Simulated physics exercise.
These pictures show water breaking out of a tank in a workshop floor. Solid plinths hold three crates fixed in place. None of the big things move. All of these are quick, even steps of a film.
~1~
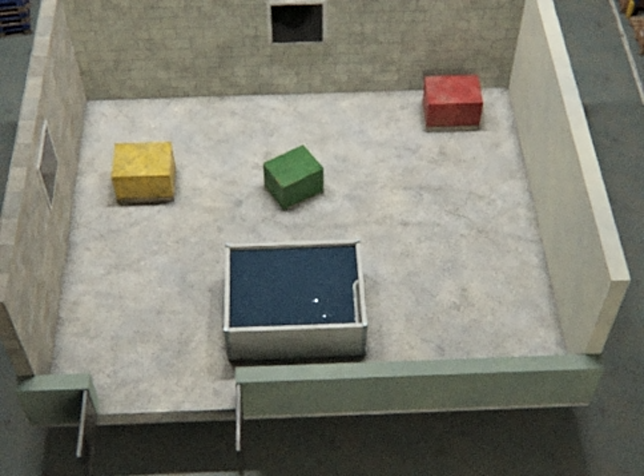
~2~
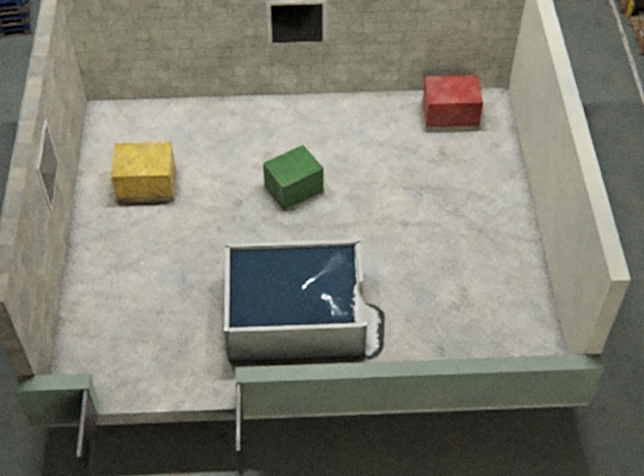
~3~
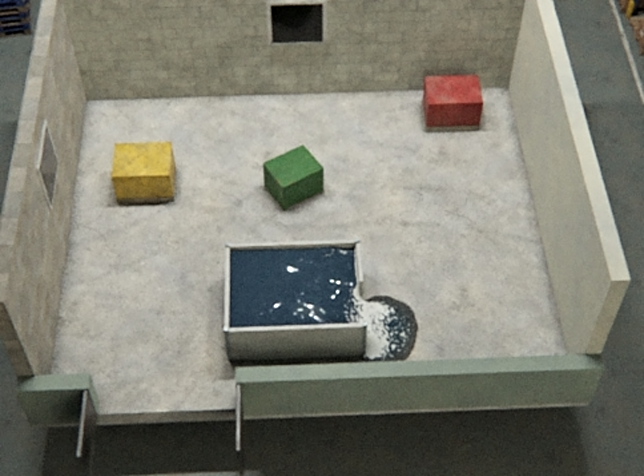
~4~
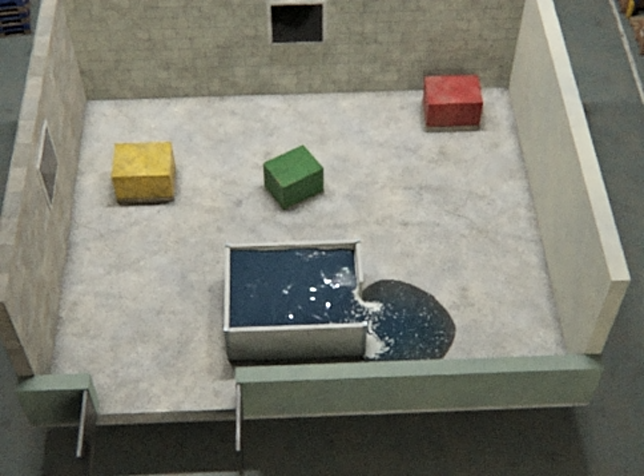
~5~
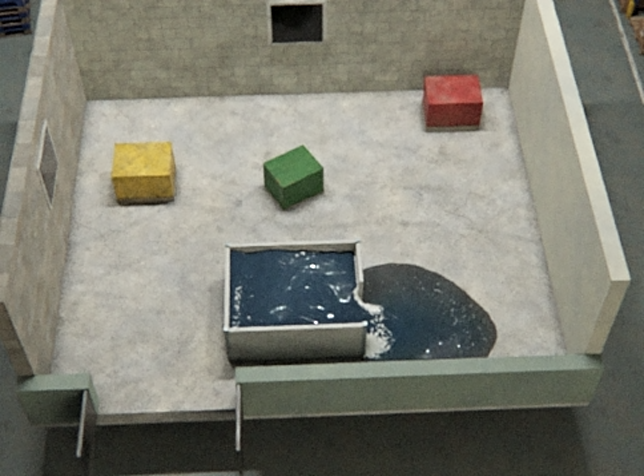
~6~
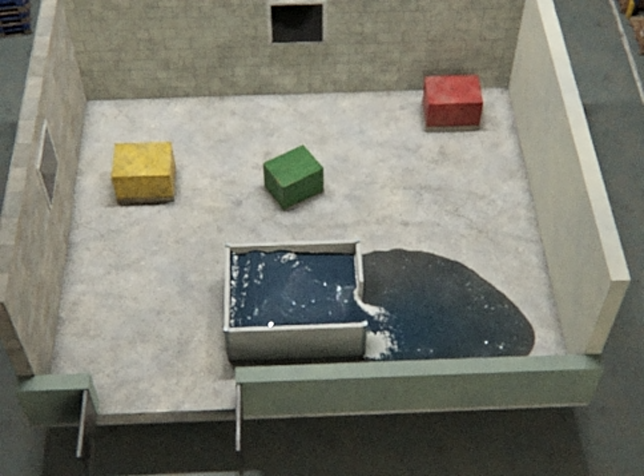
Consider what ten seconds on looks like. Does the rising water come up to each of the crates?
One by one: The yellow crate is going to stay free of water, the green crate is going to get water on it, the red crate is going to get water on it.
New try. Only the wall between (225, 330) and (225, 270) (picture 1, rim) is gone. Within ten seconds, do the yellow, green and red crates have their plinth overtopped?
Yellow crate is reached; green crate is reached; red crate is not reached.
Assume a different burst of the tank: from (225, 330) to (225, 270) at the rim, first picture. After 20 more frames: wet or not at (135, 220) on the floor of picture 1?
Short version: Swamped.
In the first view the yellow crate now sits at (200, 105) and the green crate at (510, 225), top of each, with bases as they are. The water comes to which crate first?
The green one is first.
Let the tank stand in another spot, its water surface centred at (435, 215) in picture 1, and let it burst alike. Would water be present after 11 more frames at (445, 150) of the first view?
Verdict on that spot: Inundated.
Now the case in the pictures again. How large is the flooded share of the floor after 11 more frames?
Share estimate: About 20 per cent.
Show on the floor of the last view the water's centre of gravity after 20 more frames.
It is around (413, 290).
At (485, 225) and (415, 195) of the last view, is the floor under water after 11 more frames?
Wet, dry.
A moment on, water covers 20 % of the floor; the yellow crate not reached, the green crate not reached, the red crate not reached.
Next, water covers 20 % of the floor; the yellow crate not reached, the green crate not reached, the red crate not reached.
Then, water covers 30 % of the floor; the yellow crate not reached, the green crate not reached, the red crate water round its plinth.
Later, water covers 50 % of the floor; the yellow crate not reached, the green crate water round its plinth, the red crate water round its plinth.
In the end, water covers 75 % of the floor; the yellow crate stayed above the water, the green crate was topped, the red crate was topped.
